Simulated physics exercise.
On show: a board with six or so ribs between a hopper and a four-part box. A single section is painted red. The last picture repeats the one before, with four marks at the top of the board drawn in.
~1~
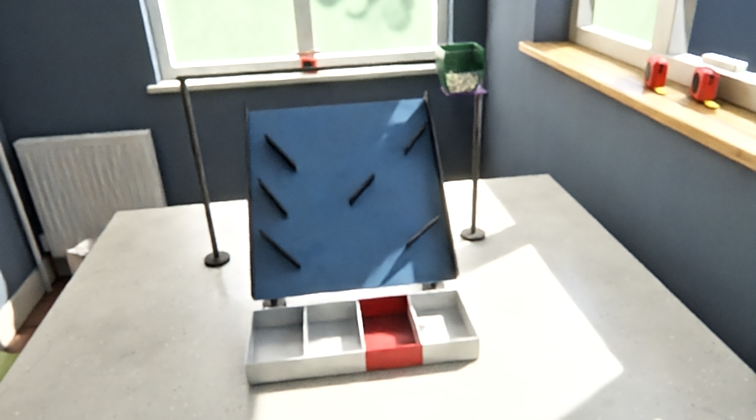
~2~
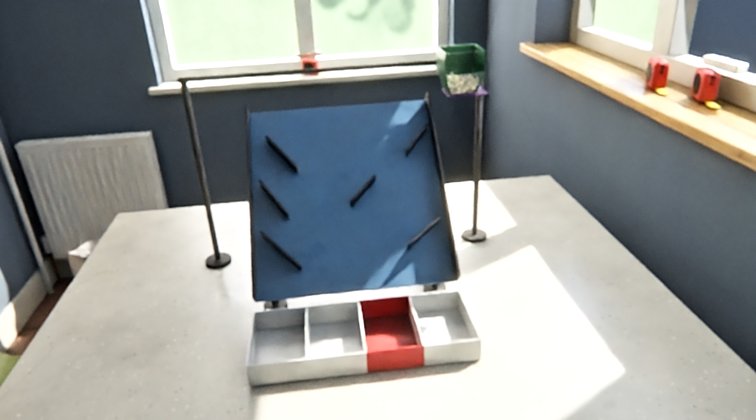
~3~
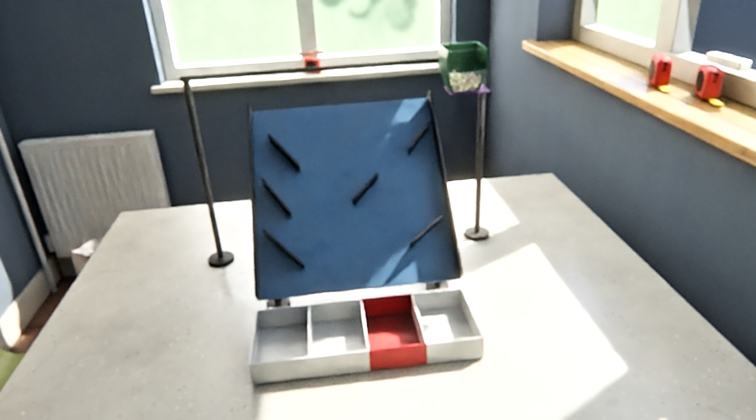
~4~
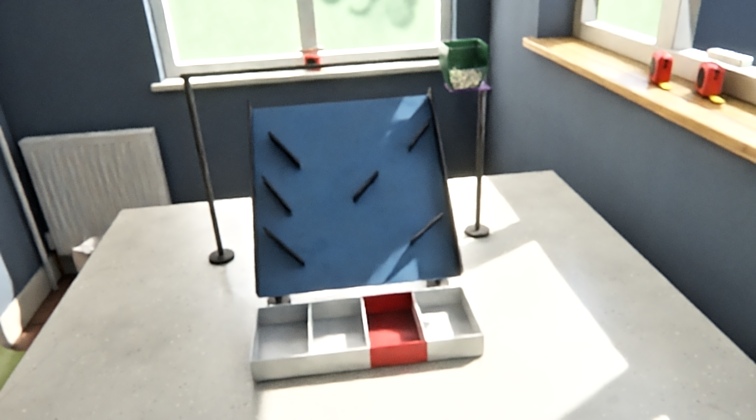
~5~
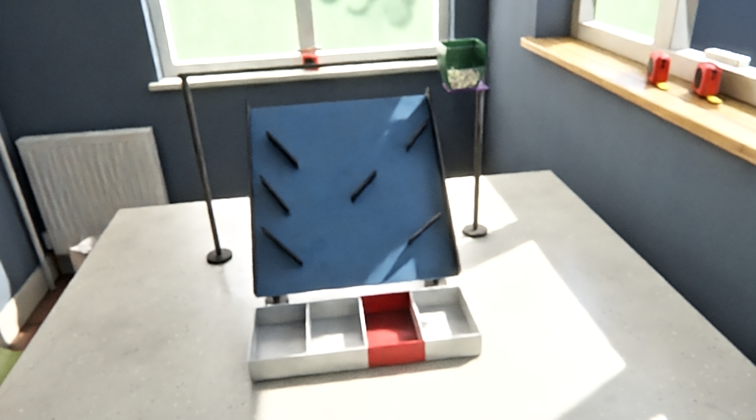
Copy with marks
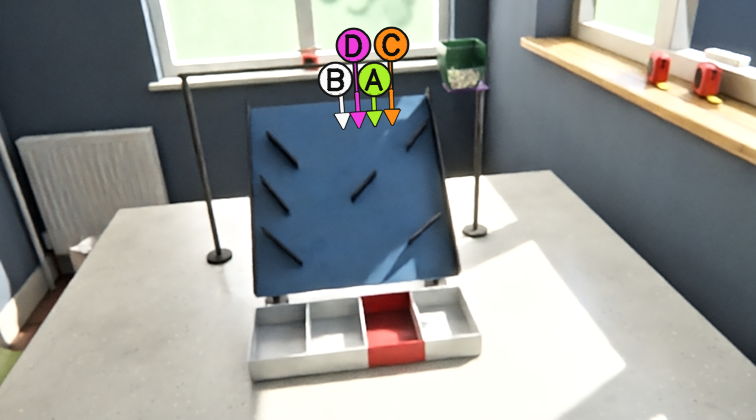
The clip opens on a tilted blue board with dark ribs, standing behind a four-part box with one red section, while a green hopper of white beans sits at the upper right. The view shifts very slightly right, then back a little left, and nothing on the table visibly moves.
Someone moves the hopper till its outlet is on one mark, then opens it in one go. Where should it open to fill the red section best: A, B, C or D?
C.
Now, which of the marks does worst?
It is B.
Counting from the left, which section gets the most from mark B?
The second.
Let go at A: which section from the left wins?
The third from the left.
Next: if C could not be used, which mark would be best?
Here it is mark A.
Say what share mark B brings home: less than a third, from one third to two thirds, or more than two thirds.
Less than a third.
On the marked copy, mark A meets the board at (374, 120); mark B meets the board at (343, 123); mark C meets the board at (392, 119); mark D meets the board at (358, 121).
If A is chosen, about half in the red section, about a third in other sections, a small part held on the board.
If B is chosen, a small part in the red section, nearly all in other sections, a stray few outside the box.
If C is chosen, most in the red section, a small part in other sections.
If D is chosen, about a quarter in the red section, about two thirds in other sections, a small part outside the box.
